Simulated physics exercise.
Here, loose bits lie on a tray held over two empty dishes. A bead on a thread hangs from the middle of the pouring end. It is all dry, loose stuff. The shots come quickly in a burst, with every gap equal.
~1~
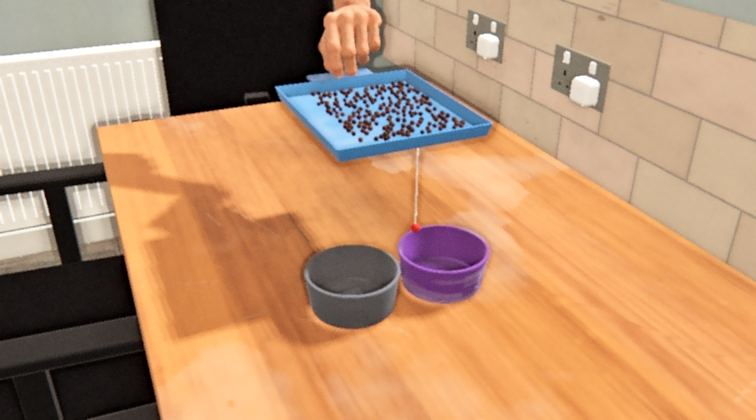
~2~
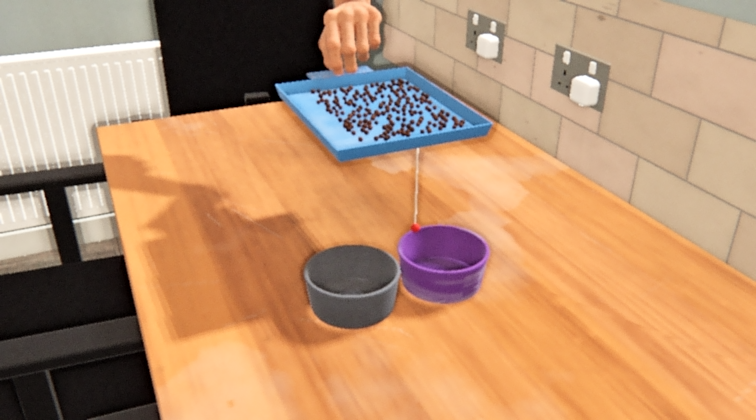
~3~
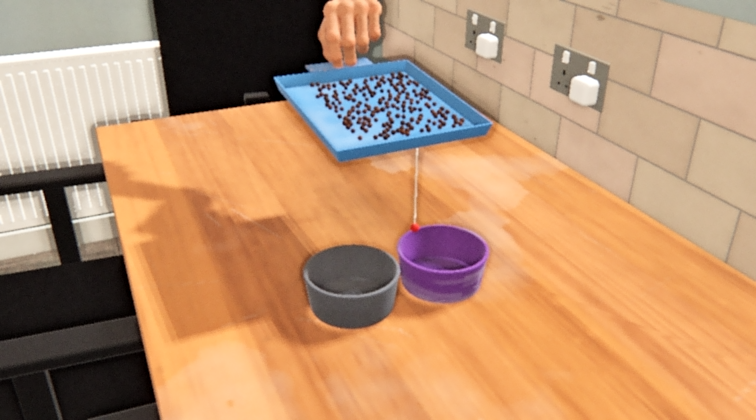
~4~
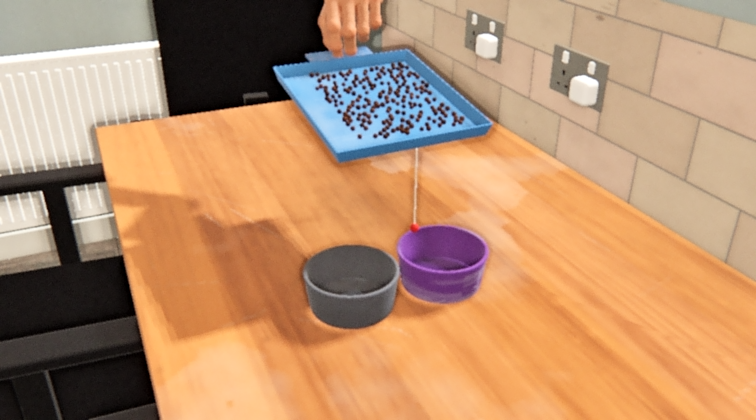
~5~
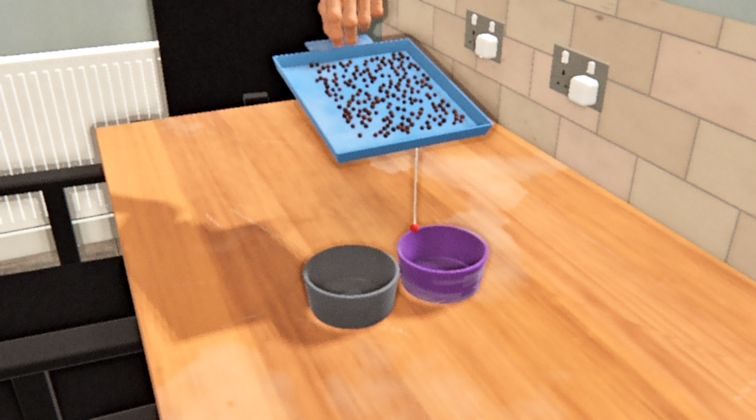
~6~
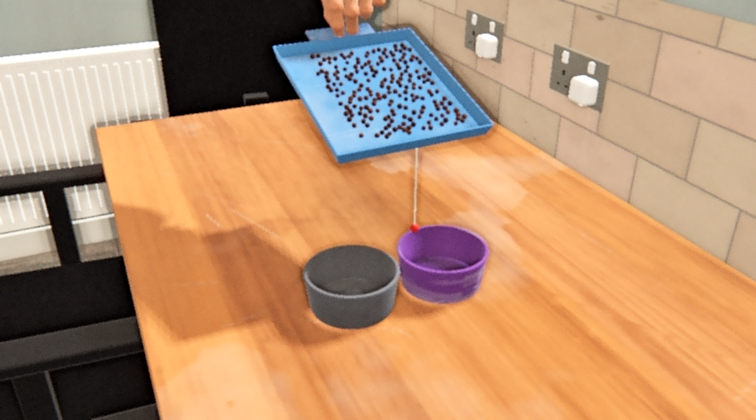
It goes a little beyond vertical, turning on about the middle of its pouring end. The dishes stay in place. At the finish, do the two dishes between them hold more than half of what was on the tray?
Yes.
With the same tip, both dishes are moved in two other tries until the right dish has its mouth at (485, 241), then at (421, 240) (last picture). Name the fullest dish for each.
Try 1: The dish to the left; try 2: The dish to the right.
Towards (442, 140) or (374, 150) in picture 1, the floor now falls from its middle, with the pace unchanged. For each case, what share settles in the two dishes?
You'd get 40 per cent the first time and 100 per cent the second time.
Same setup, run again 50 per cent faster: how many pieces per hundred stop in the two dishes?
Some 80 per cent.
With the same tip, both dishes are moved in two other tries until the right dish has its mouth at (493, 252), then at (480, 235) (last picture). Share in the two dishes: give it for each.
Approximately 80 percent, followed by approximately 80 percent.
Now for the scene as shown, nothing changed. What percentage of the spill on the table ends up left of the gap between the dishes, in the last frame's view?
Close to 10 per cent.
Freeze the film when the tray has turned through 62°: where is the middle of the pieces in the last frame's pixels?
Somewhere about pixel (416, 138).
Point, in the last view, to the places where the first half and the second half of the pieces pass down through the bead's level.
I'd say around (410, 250) at first, then around (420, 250).
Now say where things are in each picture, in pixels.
The first picture shows corners of the pouring end at (340, 148) and (487, 122), level; middle of the load at (387, 109), allspice berries; left dish at (371, 308); right dish at (464, 284); bead on its thread at (415, 228).
The second picture shows corners of the pouring end at (340, 148) and (487, 122), level; middle of the load at (387, 107).
The third picture shows corners of the pouring end at (340, 148) and (487, 122), tipped barely, level across its low end; middle of the load at (387, 103).
The fourth picture shows corners of the pouring end at (340, 149) and (487, 122), tipped a little, level across its low end; middle of the load at (387, 98).
The fifth picture shows corners of the pouring end at (340, 151) and (488, 122), tipped a little, level across its low end; middle of the load at (387, 92).
The sixth picture shows corners of the pouring end at (340, 152) and (488, 123), tipped clearly, level across its low end; middle of the load at (389, 87); left dish at (370, 309); right dish at (464, 284).
Soon after the last picture, tray tipped steeply; nearly all on the tray; a stray few in the left dish; a stray few in the right dish; a stray few outside both; a stray few in the air.
A little later, tray tipped past a quarter turn; a small part on the tray; about a quarter in the left dish; about a third in the right dish; a small part outside both; about a quarter in the air.
Later still, tray tipped past a quarter turn; about a third in the left dish; about half in the right dish; a small part outside both.
At rest, tray tipped past a quarter turn; about a third in the left dish; about half in the right dish; a small part outside both.
